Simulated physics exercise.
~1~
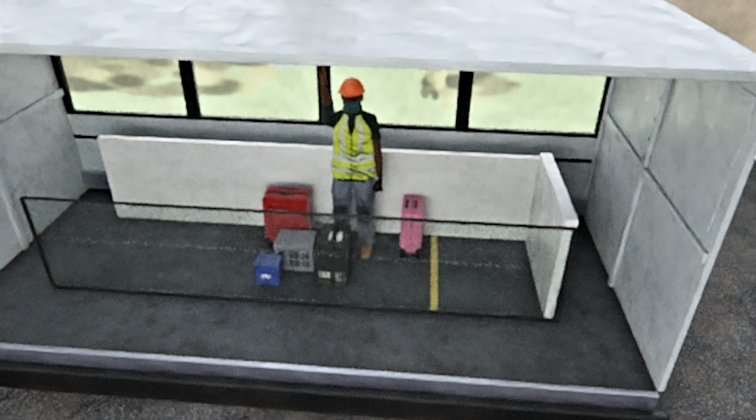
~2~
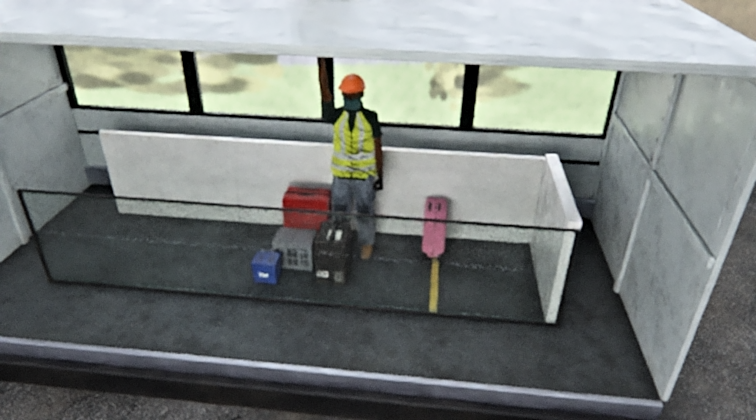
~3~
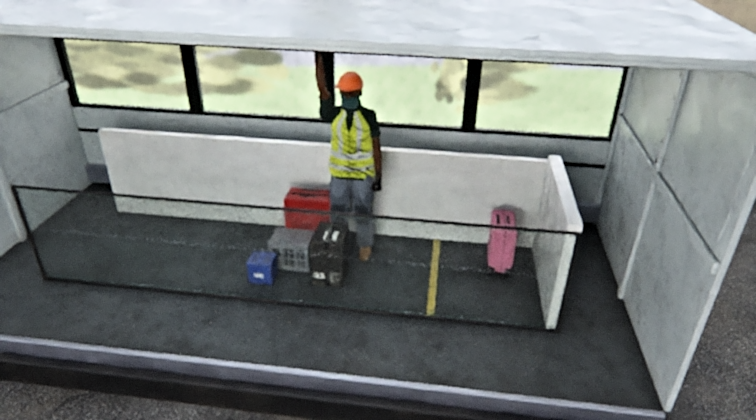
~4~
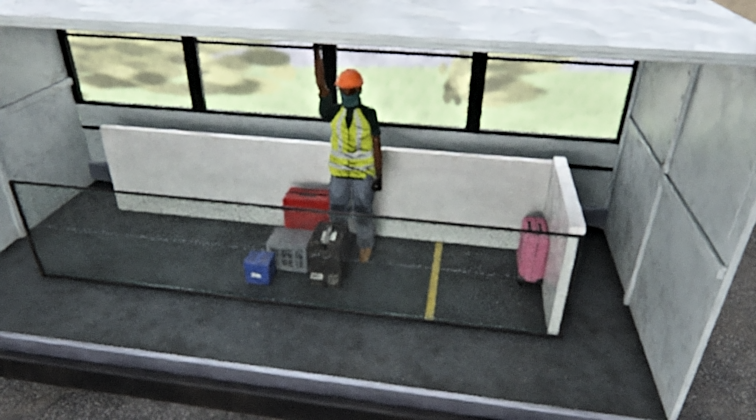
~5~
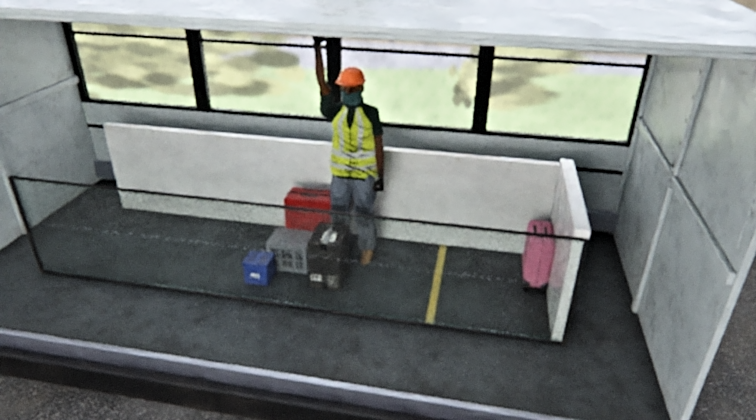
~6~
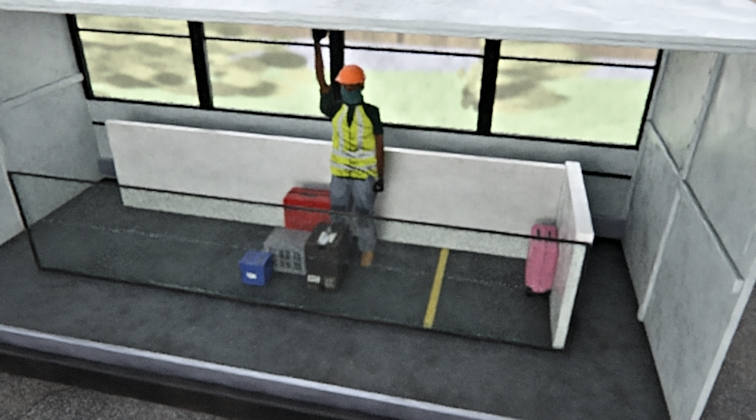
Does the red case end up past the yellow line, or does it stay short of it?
The red case stays short of the yellow line, coming to rest on its left side behind the grey crate and black pack.
